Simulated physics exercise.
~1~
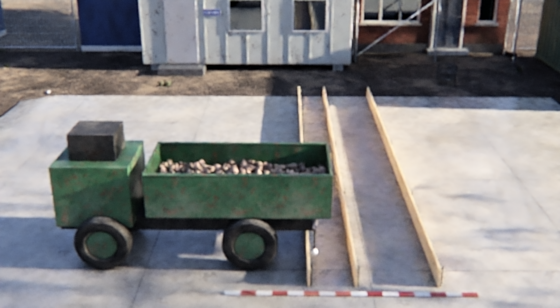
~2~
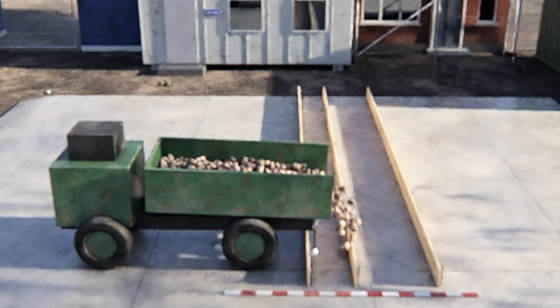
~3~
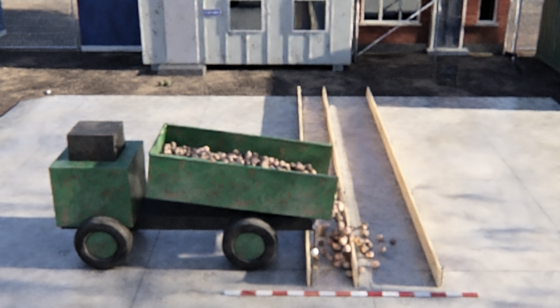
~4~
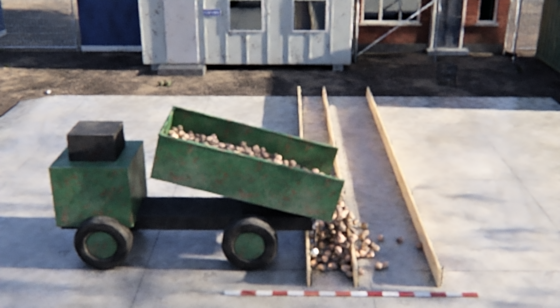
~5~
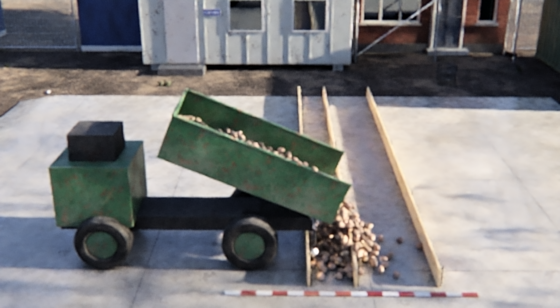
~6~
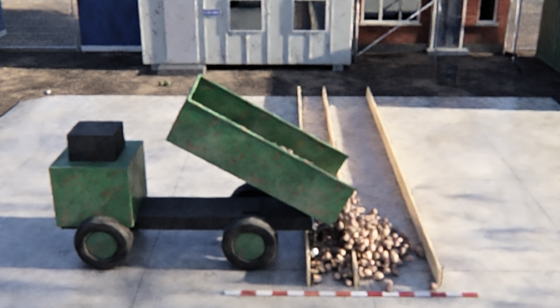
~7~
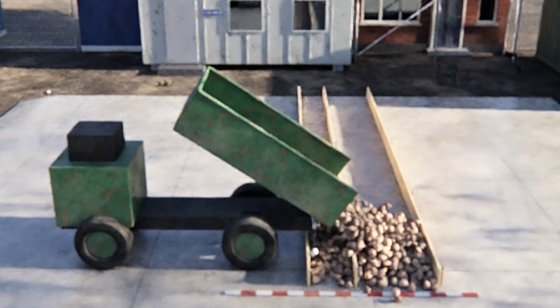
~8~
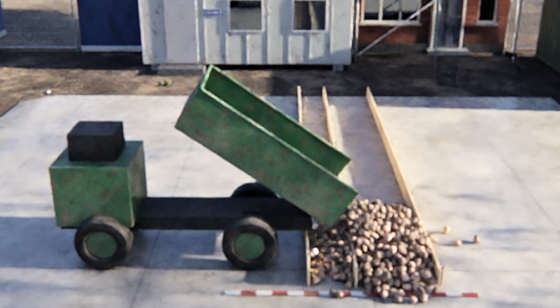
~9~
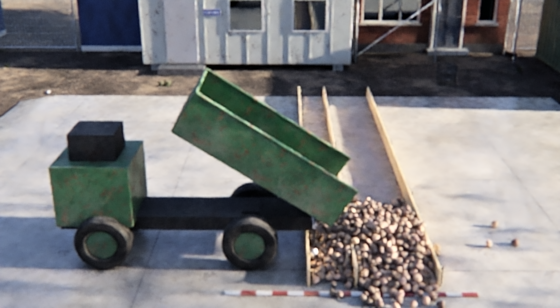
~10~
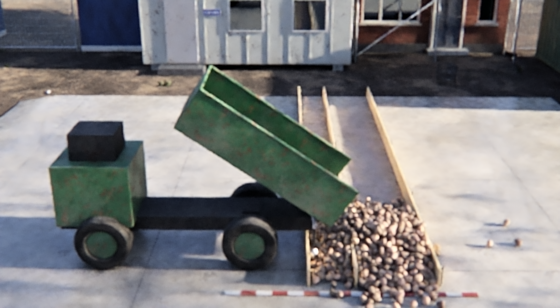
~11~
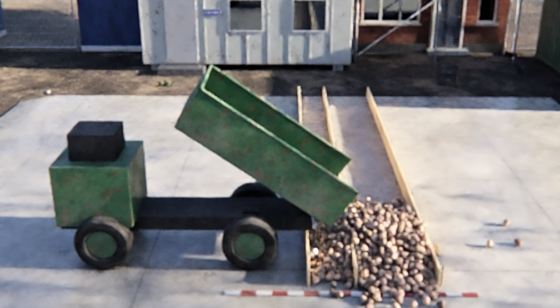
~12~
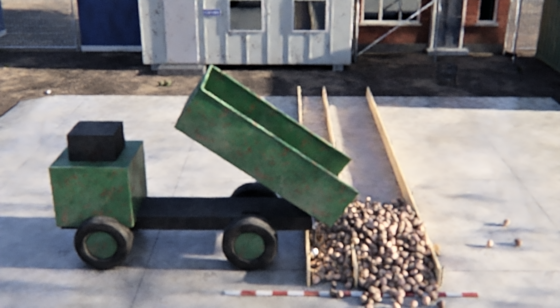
On a sunny concrete yard, a green tipper truck raised its body and poured its load of stones into a heap between wooden planks, where most settled in the far bay, while a few rolled off to the right and the emptied body stayed raised.
